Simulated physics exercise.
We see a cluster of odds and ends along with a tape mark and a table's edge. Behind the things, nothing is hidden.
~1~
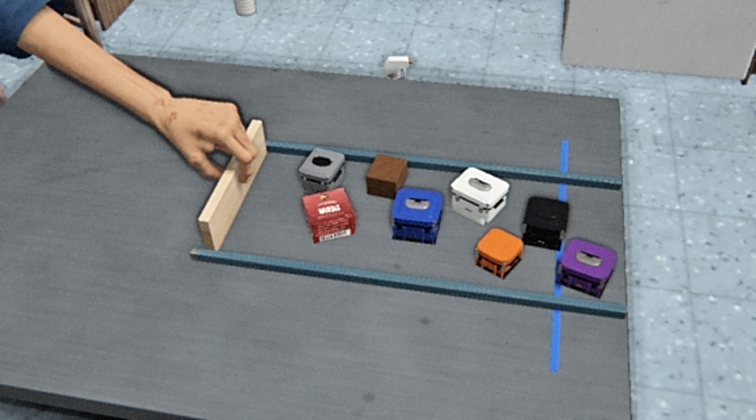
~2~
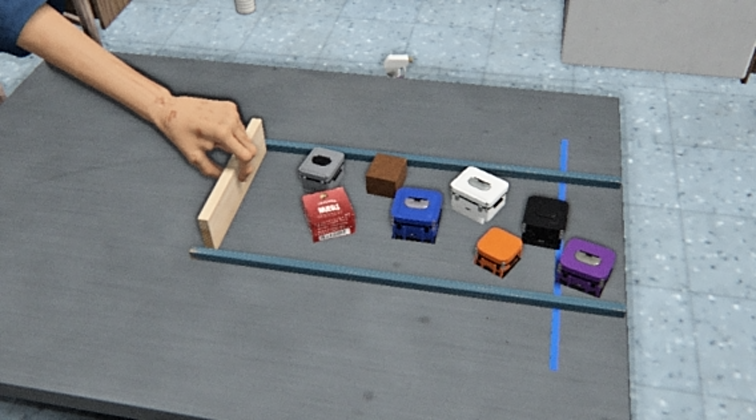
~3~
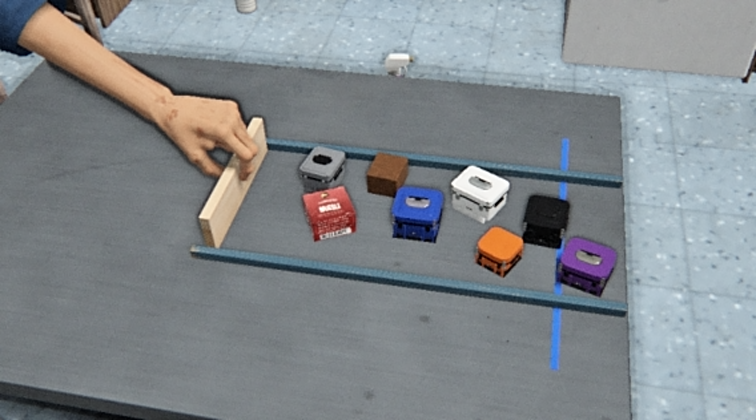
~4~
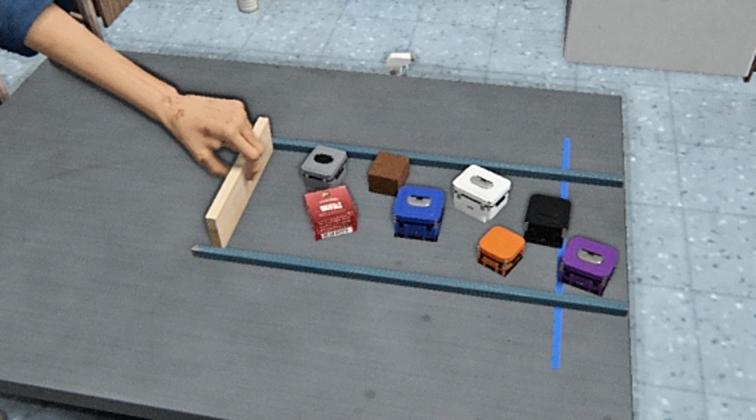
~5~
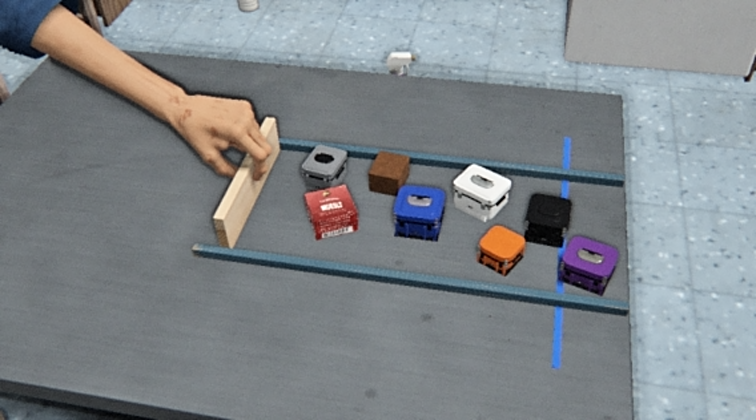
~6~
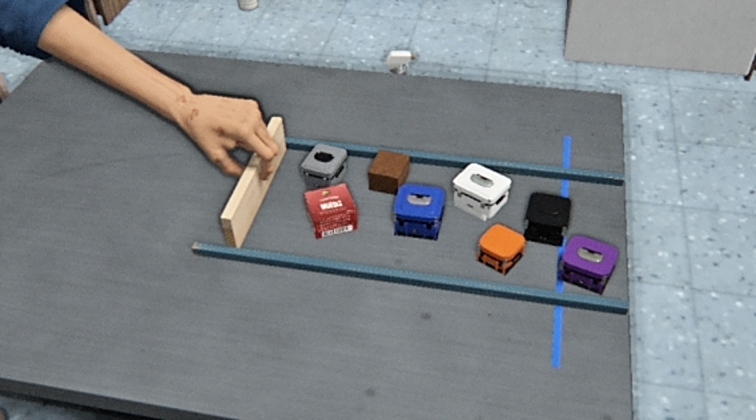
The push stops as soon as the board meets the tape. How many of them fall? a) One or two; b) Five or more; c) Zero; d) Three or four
d.
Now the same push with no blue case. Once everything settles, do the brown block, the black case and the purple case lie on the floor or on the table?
The brown block? It does not drop. The black case? It heads down. The purple case? It heads down.
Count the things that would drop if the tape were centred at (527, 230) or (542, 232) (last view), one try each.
Result, try by try: 2, 3.
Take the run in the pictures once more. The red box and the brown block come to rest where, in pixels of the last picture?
I'd put one at around (586, 251) and the other at around (618, 190).
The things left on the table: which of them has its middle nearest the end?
The orange case ends nearest.
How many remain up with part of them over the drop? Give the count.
Answer: 2.
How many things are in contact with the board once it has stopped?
Number: 2.
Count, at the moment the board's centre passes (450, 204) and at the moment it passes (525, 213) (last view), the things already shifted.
In order, the tallies are 8 and 8.
Soon after, none off yet; purple case at rest near (588, 265); black case at rest near (547, 219); orange case at rest near (501, 250).
After that, none off yet; purple case at rest near (590, 265); black case displaced a little near (563, 224); orange case displaced about its own width near (521, 259).
And then, none off yet; purple case displaced about its own width near (624, 277); black case displaced well along near (639, 236); orange case displaced well along near (574, 275).
In the end, the number that fall off is three or four; gone, blue case, white case, black case and purple case.
